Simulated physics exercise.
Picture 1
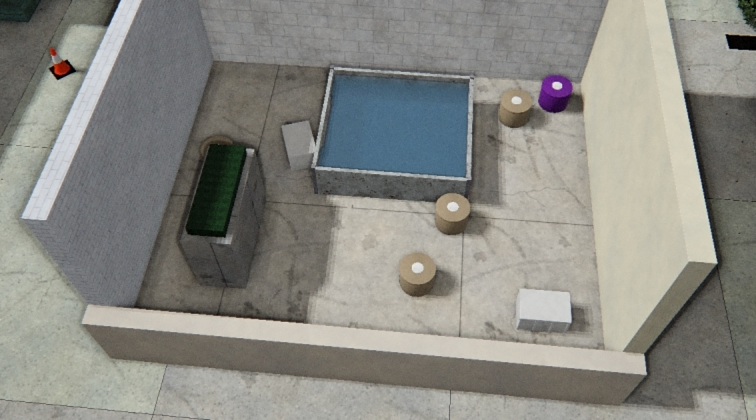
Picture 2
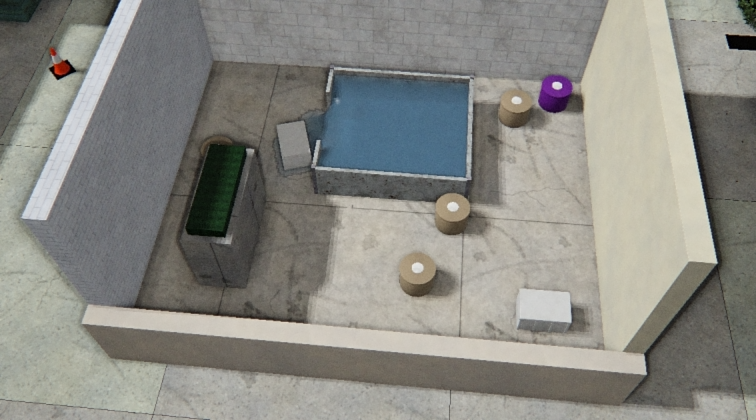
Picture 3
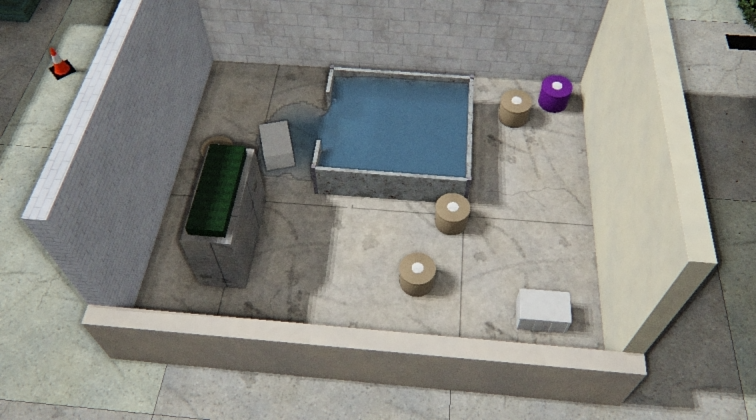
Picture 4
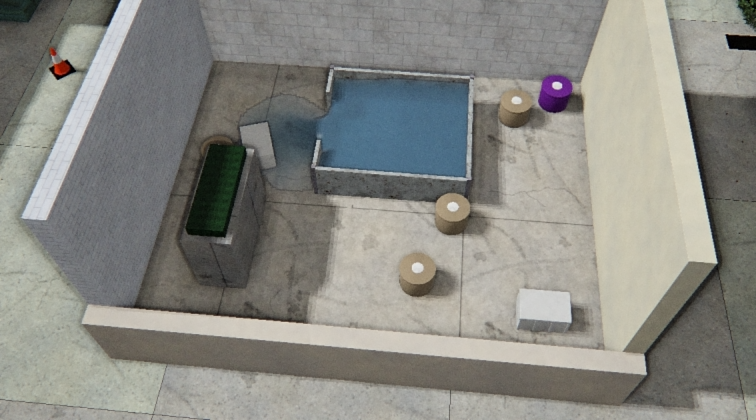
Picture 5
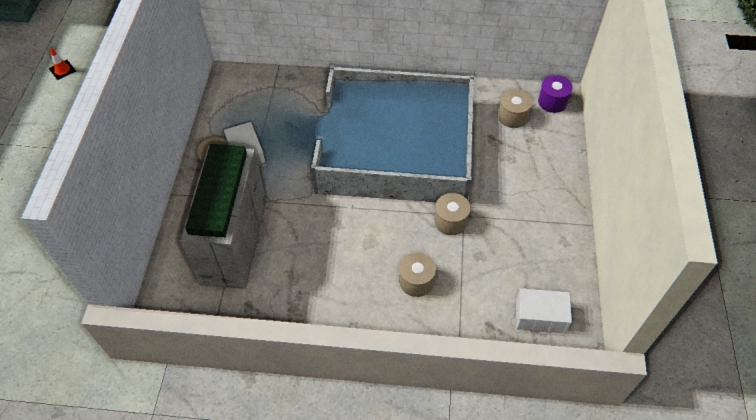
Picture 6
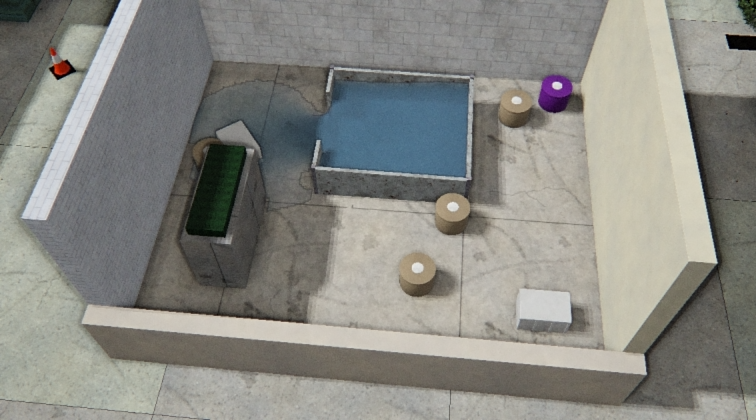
The clip opens on a walled yard seen from above, with a raised pool of water, tan and purple tubs, and pale boxes. Part of the pool's left wall gives way and water spreads leftward across the floor, pushing a pale box to the green-topped cabinet while the tubs stay put.
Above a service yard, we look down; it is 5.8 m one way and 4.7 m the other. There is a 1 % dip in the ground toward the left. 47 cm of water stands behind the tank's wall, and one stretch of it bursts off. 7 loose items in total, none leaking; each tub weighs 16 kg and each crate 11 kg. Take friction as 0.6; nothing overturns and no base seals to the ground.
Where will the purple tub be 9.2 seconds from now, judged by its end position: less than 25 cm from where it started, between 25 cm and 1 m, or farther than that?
It will be between 25 cm and 1 m away.
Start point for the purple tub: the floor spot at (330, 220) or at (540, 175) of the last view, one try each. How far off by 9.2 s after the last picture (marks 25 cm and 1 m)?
I'd say it does not really move on the first try and it does not really move on the second.
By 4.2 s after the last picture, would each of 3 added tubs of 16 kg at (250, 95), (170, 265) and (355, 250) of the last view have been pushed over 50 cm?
Taking them in the order given: Exceeds it, exceeds it and falls short.
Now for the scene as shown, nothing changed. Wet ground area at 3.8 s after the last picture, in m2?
Some 17 m2.
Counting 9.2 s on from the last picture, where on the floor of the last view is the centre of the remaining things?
Somewhere near (444, 229).
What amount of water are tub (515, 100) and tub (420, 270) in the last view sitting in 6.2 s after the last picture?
Depth approx. 4 cm / 3 cm.
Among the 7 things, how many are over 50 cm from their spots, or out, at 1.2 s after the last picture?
2 of them.
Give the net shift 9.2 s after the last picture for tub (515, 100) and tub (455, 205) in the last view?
Taken in order, the shifts are 0 cm and 0 cm.
Then, 1.2 s after the last picture the purple tub is near (557, 86), 0.0 m from its start, aground; 1 afloat.
Then, 3.8 s after the last picture the purple tub is near (557, 86), 0.0 m from its start, aground; 1 afloat.
Then, 6.2 s after the last picture the purple tub is near (562, 100), 0.3 m from its start, aground; 1 afloat.
Then, 9.2 s after the last picture the purple tub is near (562, 105), 0.4 m from its start, aground; 1 afloat.
